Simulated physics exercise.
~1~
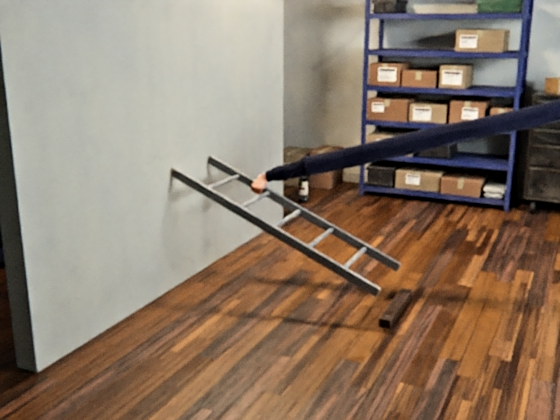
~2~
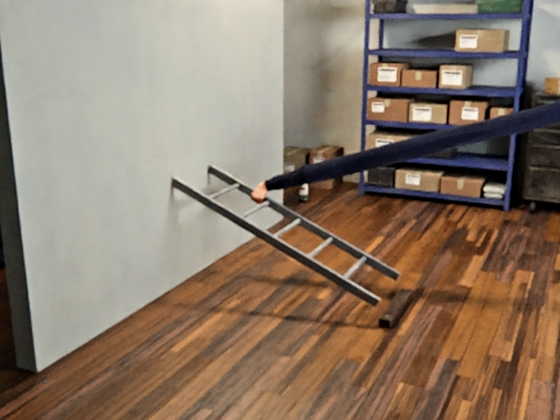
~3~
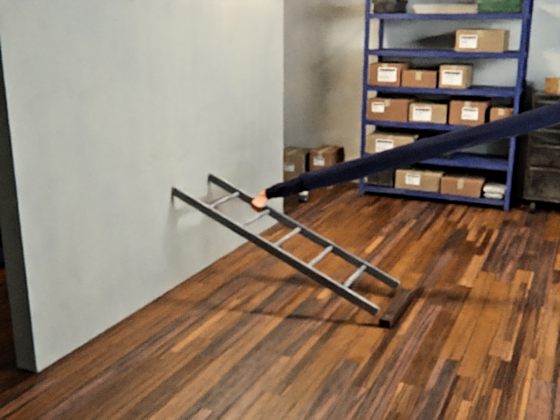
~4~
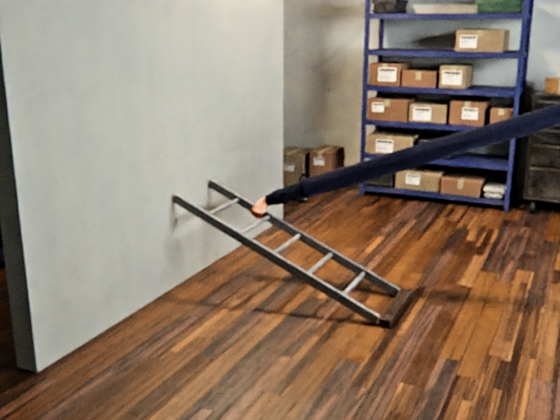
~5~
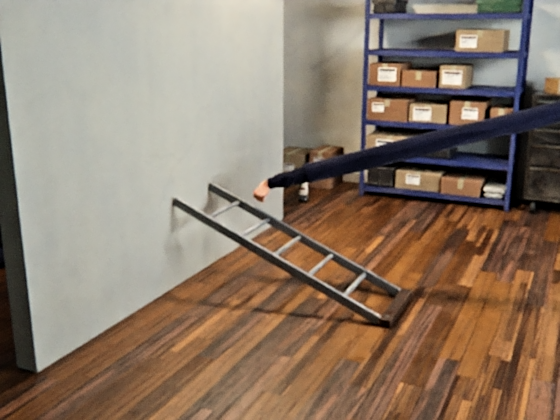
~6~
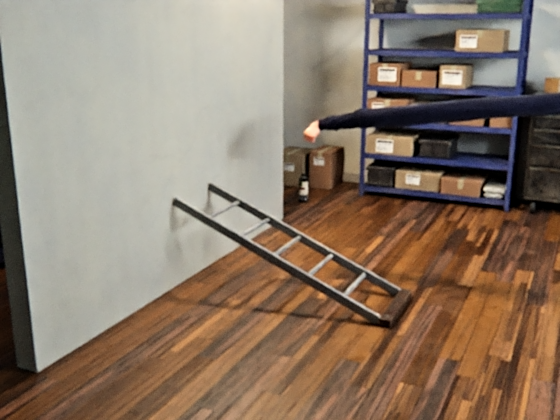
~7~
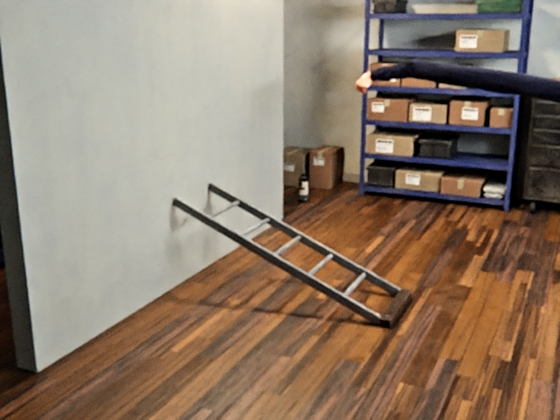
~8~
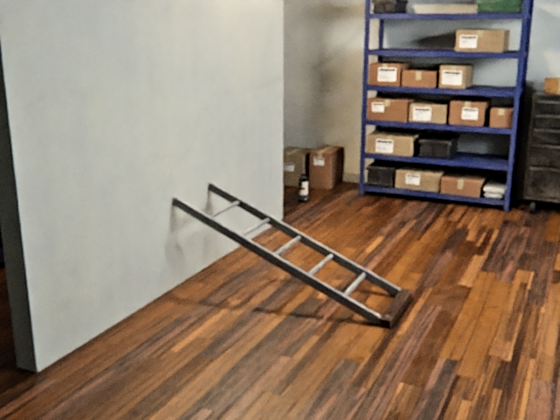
The footage shows a hand lowering a grey ladder against a pale wall until its foot rests by a small batten on the wooden floor, with shelves of boxes behind. The hand lets go and withdraws to the right, and the ladder stays leaning in place.
